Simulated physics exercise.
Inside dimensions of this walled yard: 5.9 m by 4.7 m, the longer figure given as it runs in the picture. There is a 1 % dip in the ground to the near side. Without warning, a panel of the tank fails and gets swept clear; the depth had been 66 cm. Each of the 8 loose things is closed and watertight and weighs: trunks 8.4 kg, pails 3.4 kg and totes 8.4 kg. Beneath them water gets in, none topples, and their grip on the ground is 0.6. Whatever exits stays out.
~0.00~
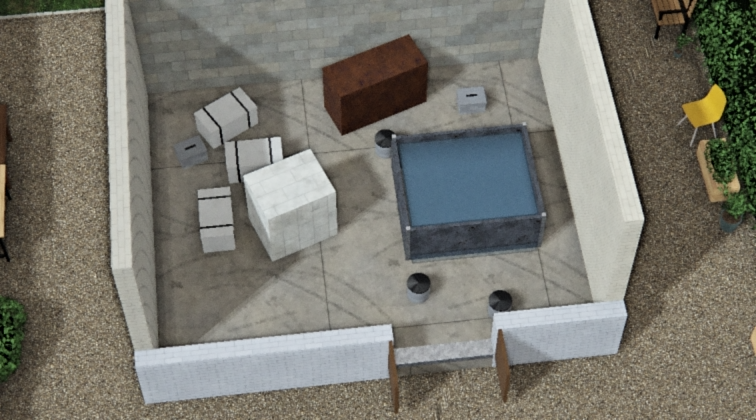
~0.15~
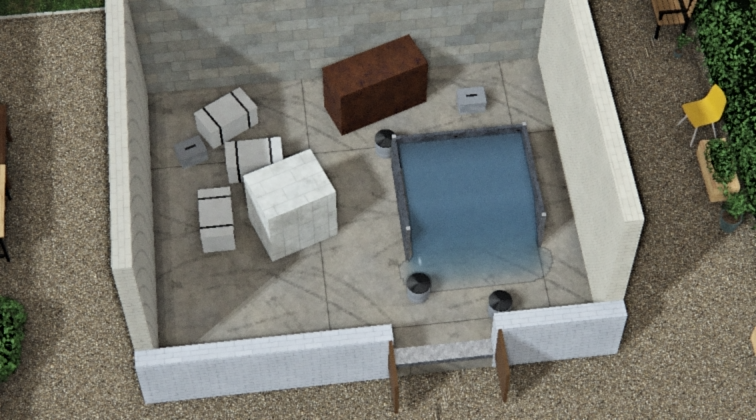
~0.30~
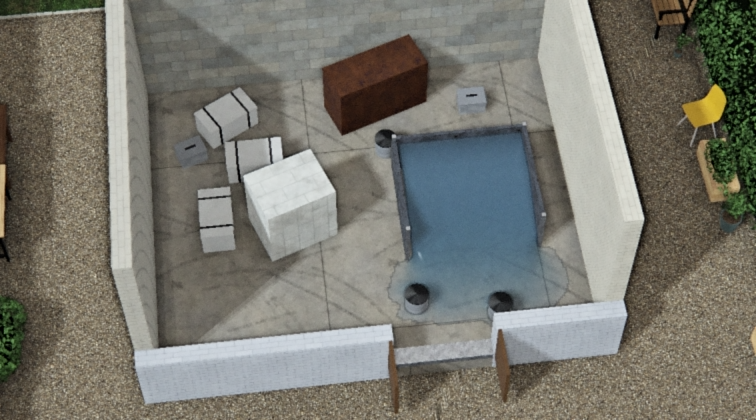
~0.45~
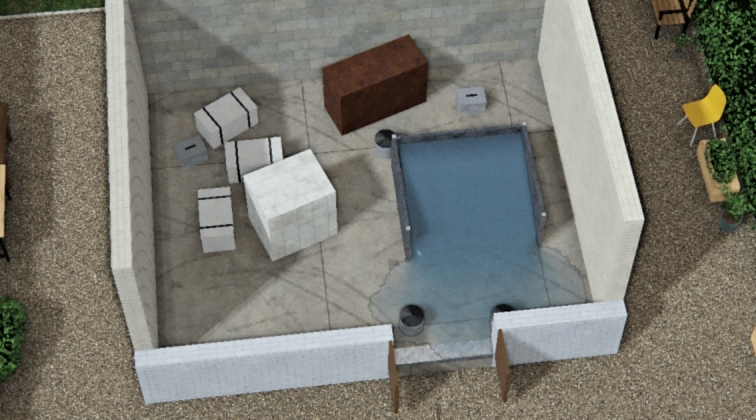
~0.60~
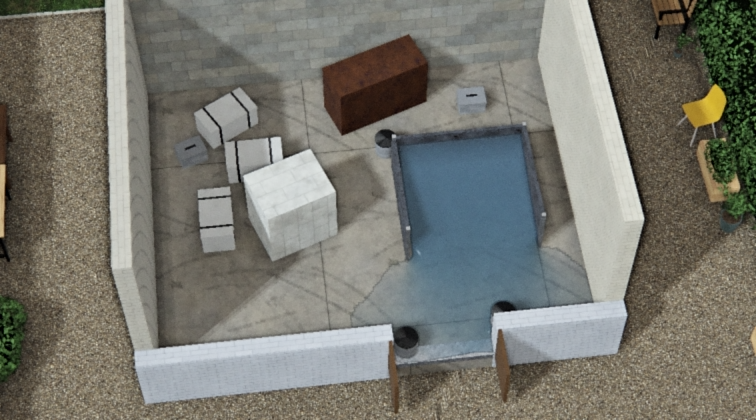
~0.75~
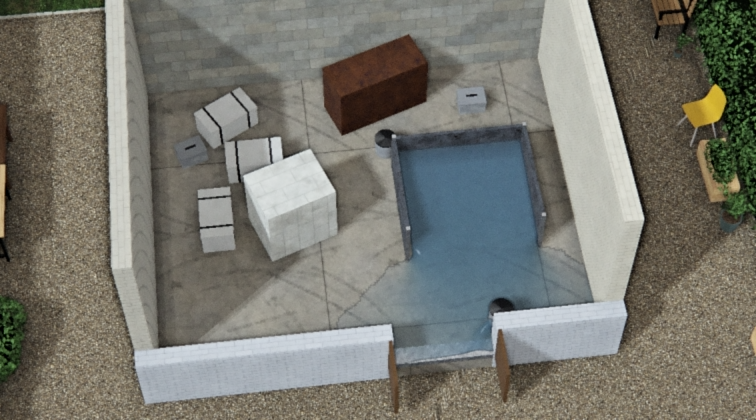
In a walled yard, water pours from an open-sided tank and shifts dark pails toward the gateway.
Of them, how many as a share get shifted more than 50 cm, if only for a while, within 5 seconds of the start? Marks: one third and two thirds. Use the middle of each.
Seems to me it will not amount to a third.
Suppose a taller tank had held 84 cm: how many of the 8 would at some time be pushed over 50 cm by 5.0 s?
In that case 2 of them.
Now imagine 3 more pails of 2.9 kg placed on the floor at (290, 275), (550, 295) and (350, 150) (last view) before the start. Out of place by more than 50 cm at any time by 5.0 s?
Going through them, I'd say falls short, exceeds it and finally falls short.
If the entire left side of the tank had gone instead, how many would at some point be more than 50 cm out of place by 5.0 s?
Result: 4.
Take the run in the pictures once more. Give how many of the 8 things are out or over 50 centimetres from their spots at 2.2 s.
The count is 2.
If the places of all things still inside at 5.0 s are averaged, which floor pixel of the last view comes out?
Mean floor pixel: About (293, 155).
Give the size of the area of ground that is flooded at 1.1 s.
The covered patch comes to about 7.5 m2.
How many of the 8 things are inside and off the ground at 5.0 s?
0 at that moment.
After 1.1 s 1 of 8 are over 50 cm from their spots; 1 afloat.
After 2.2 s 2 of 8 are over 50 cm from their spots; 0 afloat.
After 3.5 s 2 of 8 are over 50 cm from their spots; 0 afloat.
After 5.0 s 2 of 8 are over 50 cm from their spots, and 2 have been at some point; 0 afloat.
